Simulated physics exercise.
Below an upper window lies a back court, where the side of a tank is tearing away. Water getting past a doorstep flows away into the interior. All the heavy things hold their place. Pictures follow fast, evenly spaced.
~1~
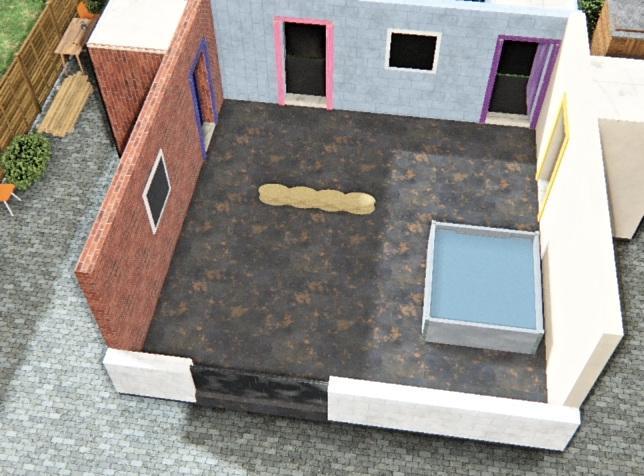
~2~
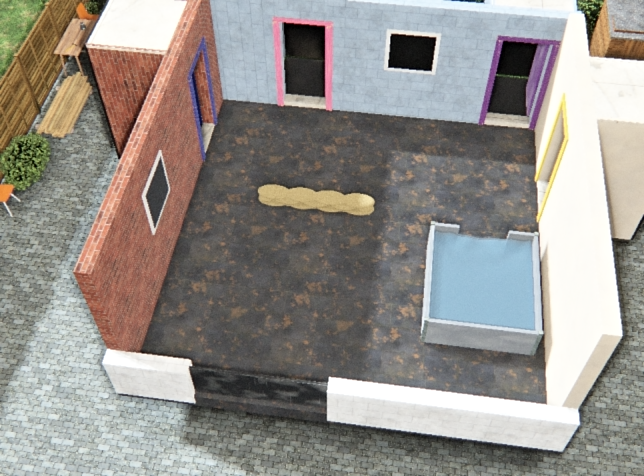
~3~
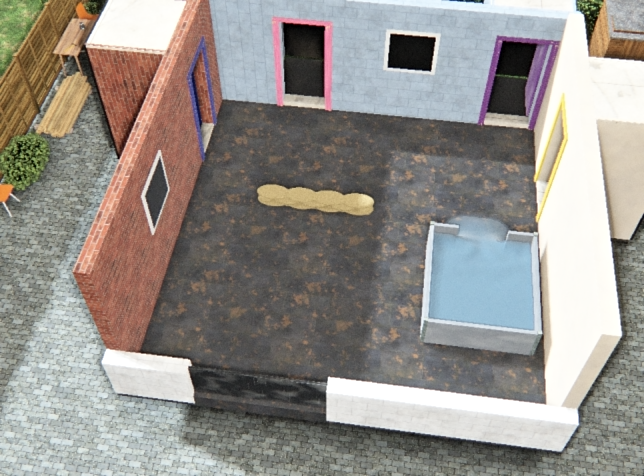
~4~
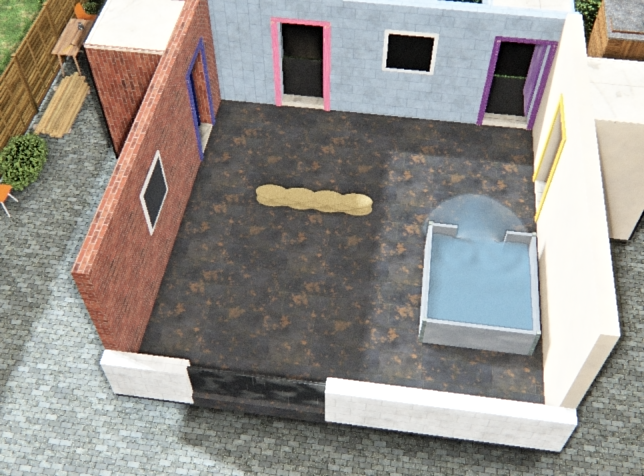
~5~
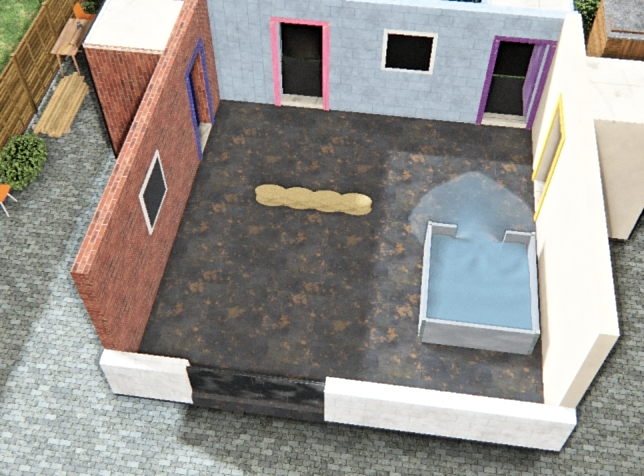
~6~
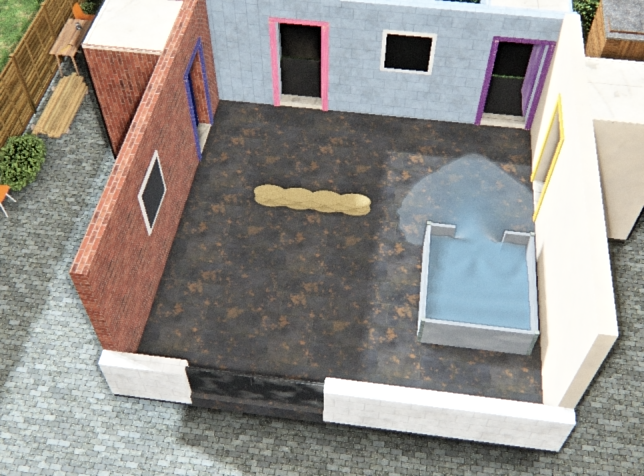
Water pours through a gap in the open tank's far side and spreads across the dark court.
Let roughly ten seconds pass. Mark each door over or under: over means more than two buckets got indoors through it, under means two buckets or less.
Yellow door - over, purple door - over, pink door - under, blue door - over.
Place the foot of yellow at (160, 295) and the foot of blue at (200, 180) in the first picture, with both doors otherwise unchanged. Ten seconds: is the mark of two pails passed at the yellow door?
As it turns out, the yellow one stays within bounds.
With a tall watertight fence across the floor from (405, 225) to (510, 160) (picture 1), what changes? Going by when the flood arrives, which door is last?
In my view it's the blue one.
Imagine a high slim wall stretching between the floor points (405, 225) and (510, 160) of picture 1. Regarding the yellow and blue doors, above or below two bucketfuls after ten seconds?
Yellow overshoots, blue falls short.
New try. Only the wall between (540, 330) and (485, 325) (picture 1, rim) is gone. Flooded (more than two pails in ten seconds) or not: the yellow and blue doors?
Then: Yellow door takes less, blue door is under.
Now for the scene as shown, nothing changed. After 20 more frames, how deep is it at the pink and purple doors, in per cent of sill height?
Approx. 60 % then 160 %.
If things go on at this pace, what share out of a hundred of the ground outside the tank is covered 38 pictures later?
It comes to roughly 45 in a hundred.
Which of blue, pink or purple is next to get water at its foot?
The answer here is the purple door.
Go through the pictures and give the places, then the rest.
The first frame shows still water in the open tank at (484, 277).
In the second frame, the front is at a hidden place, out from the gap on the open tank's far side.
In the third frame, water pours out on the open tank's far side and has run to (466, 218).
In the fourth frame, the front is at (488, 199), out from the gap on the open tank's far side.
In the fifth frame, water pours out on the open tank's far side and has run to (474, 174).
In the sixth frame, water pours out on the open tank's far side and has run to (474, 157).
A moment on, water covers 20 % of the floor; the yellow door under two buckets in, the purple door wet at the sill, nothing in, the pink door not reached, the blue door not reached.
Next, water covers 30 % of the floor; the yellow door over two buckets in, the purple door over two buckets in, the pink door not reached, the blue door not reached.
Then, water covers 30 % of the floor; the yellow door over two buckets in, the purple door far over two buckets in, the pink door wet at the sill, nothing in, the blue door not reached.
Later, water covers 45 % of the floor; the yellow door over two buckets in, the purple door far over two buckets in, the pink door wet at the sill, nothing in, the blue door under two buckets in.
In the end, water covers 70 % of the floor; the yellow door far over two buckets in, the purple door far over two buckets in, the pink door wet at the sill, nothing in, the blue door over two buckets in.
